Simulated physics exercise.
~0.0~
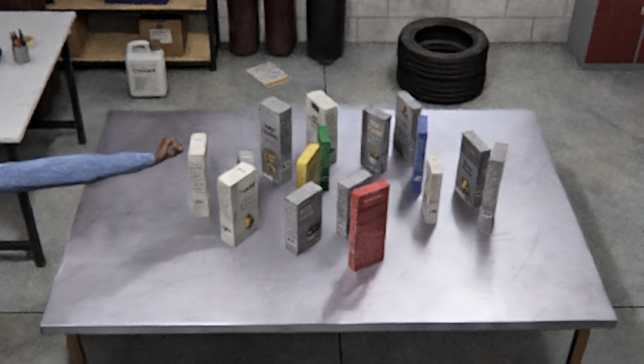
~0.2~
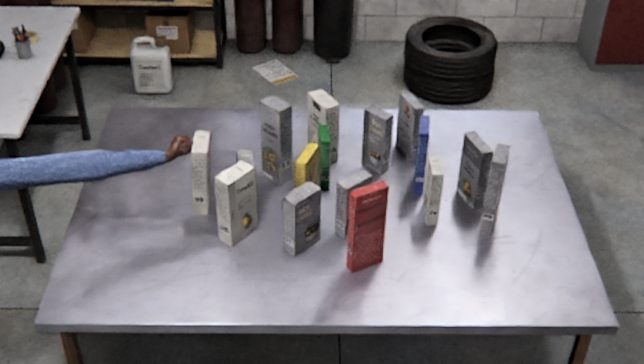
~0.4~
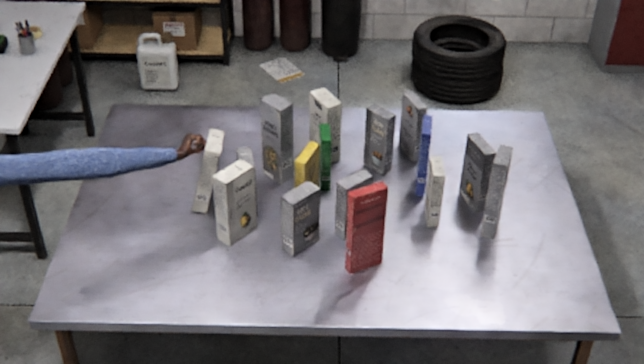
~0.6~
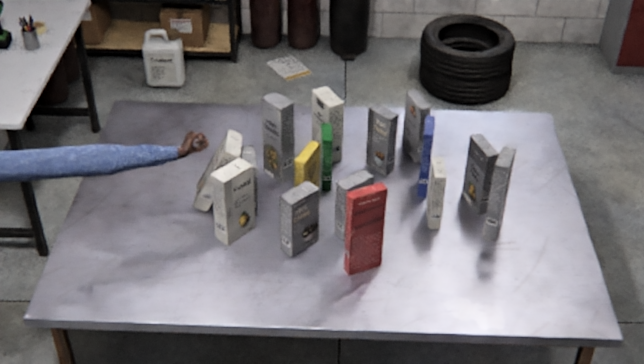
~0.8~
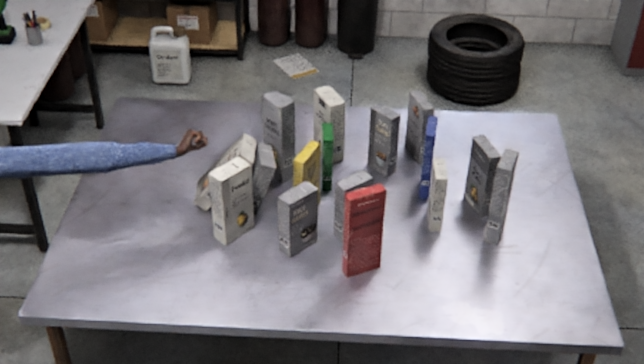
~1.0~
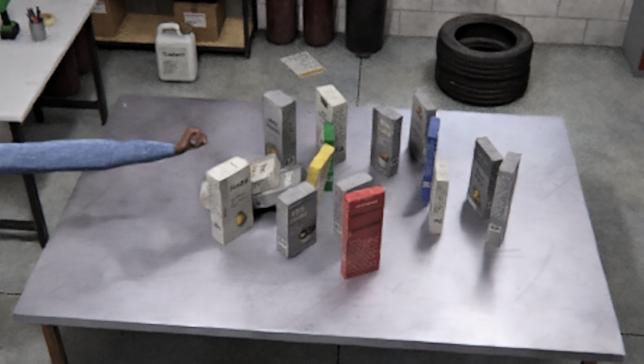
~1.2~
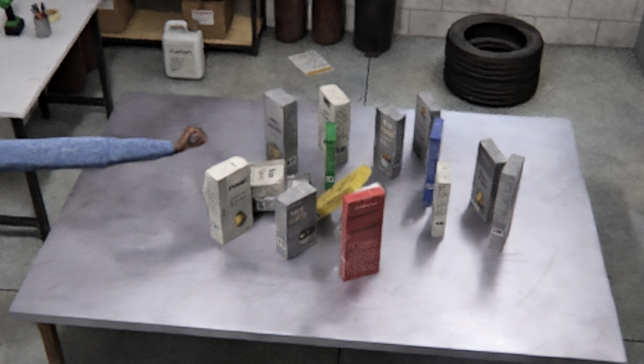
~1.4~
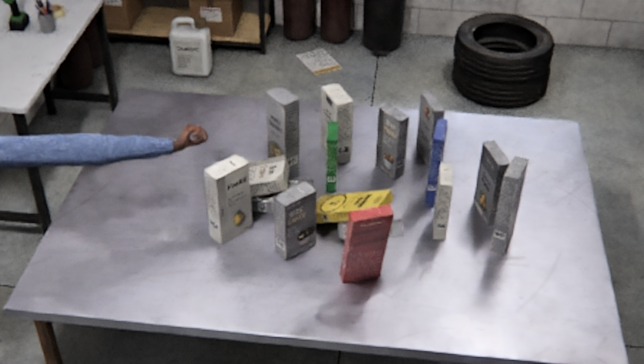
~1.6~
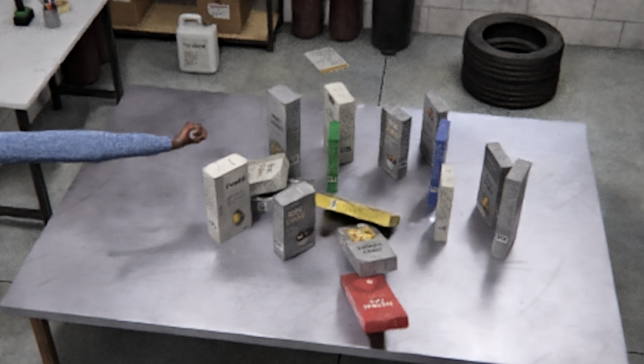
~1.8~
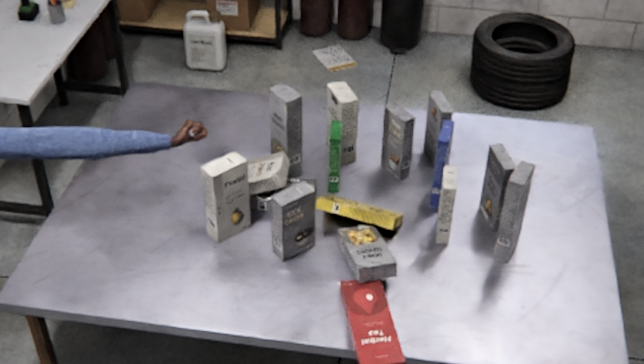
At the start, a blue-sleeved arm reaches in from the left toward a pale box among many upright boxes on a metal table. The hand tips that box to the right, and it leans behind a white box into a neighbouring grey one. Both go down, and the yellow box tilts and drops onto its side. Next a grey box falls toward the front, knocking the red box over. The red box ends lying flat near the front edge, with the green, blue and several other boxes still standing.
